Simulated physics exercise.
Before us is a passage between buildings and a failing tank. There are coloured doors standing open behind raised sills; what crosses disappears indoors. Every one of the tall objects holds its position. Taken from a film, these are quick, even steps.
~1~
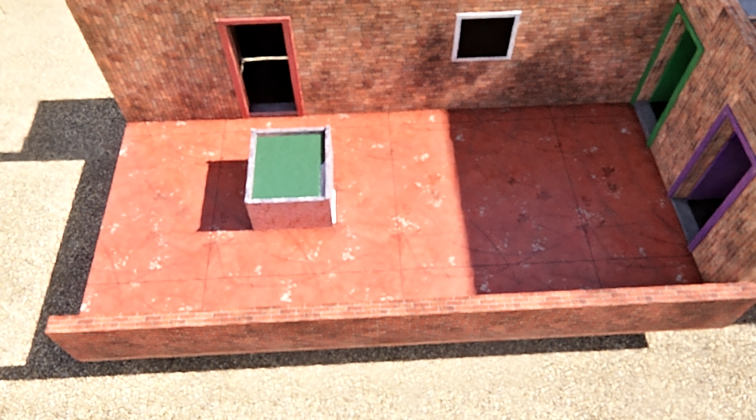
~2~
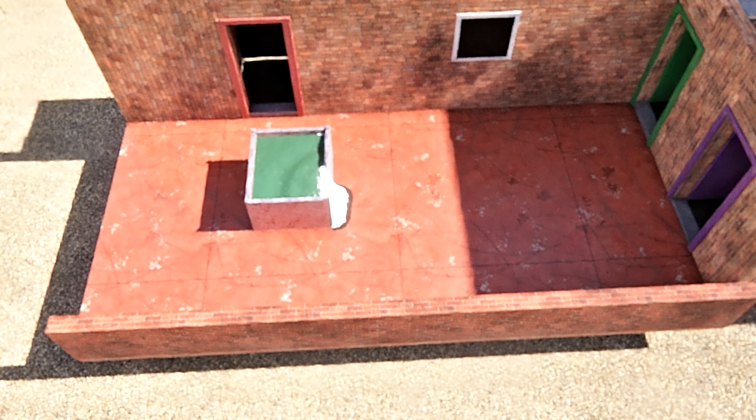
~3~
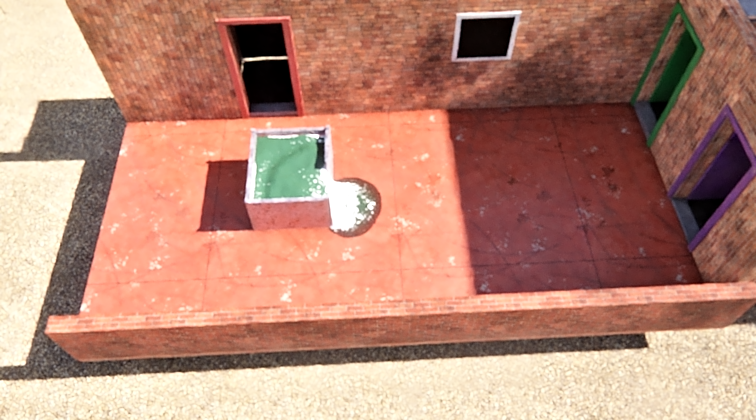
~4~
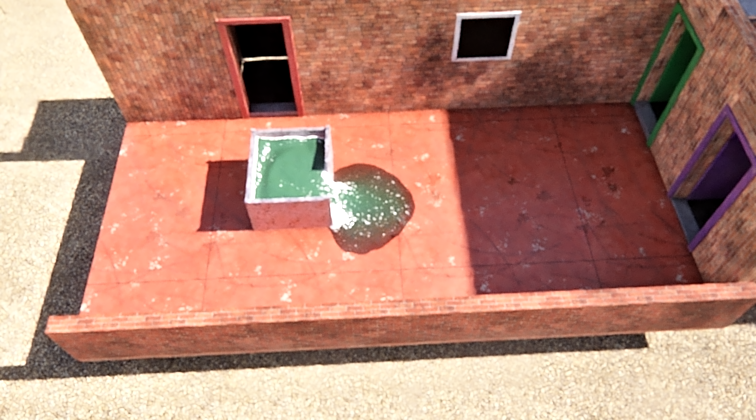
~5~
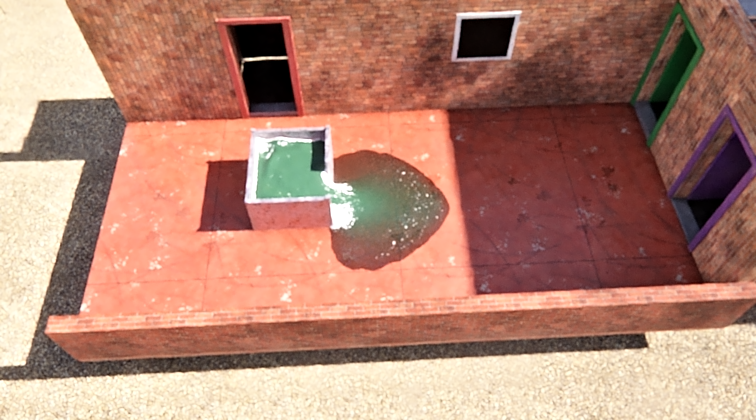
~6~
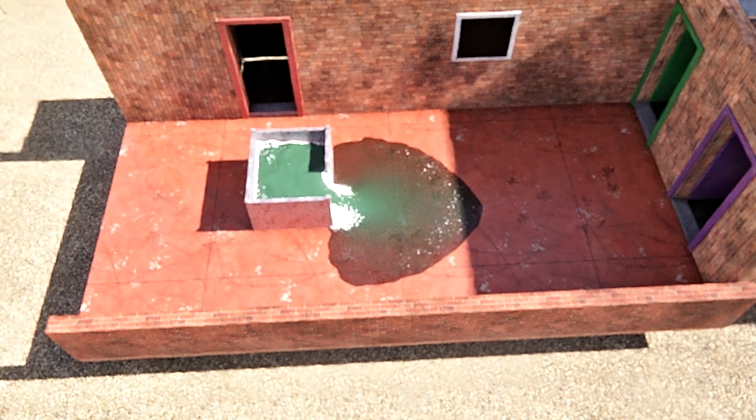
Green water pours with white foam from the right side of an open square tank onto a red floor between brick walls, spreading rightward in a widening rounded pool whose front edge crosses into the shaded part.
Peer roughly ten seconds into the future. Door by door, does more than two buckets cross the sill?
Outcome: The green door receives no more than two buckets; the purple door receives more than two buckets; the red door receives no more than two buckets.
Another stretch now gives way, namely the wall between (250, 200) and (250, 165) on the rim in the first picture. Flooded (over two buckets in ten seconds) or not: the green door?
After that, green door falls short.
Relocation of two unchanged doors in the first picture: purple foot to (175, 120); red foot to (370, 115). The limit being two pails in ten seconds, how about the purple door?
The purple door remains below the mark.
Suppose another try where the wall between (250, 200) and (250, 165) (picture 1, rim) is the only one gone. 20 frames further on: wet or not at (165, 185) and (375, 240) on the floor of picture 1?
Soaked, then untouched.
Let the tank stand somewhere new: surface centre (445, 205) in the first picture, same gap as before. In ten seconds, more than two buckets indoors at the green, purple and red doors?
Note: Green door does not reach it; purple door surpasses it; red door does not reach it.
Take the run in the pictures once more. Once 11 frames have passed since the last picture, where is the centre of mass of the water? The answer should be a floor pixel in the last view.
Estimate: (407, 204).
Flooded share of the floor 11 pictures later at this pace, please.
50 %.
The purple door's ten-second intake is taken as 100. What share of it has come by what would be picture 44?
Something like 80 in a hundred.
A moment on, water covers 35 % of the floor; the green door not reached, the purple door not reached, the red door not reached.
Next, water covers 50 % of the floor; the green door not reached, the purple door not reached, the red door not reached.
Then, water covers 55 % of the floor; the green door wet at the sill, nothing in, the purple door under two buckets in, the red door not reached.
Later, water covers 50 % of the floor; the green door under two buckets in, the purple door over two buckets in, the red door not reached.
In the end, water covers 55 % of the floor; the green door under two buckets in, the purple door over two buckets in, the red door not reached.
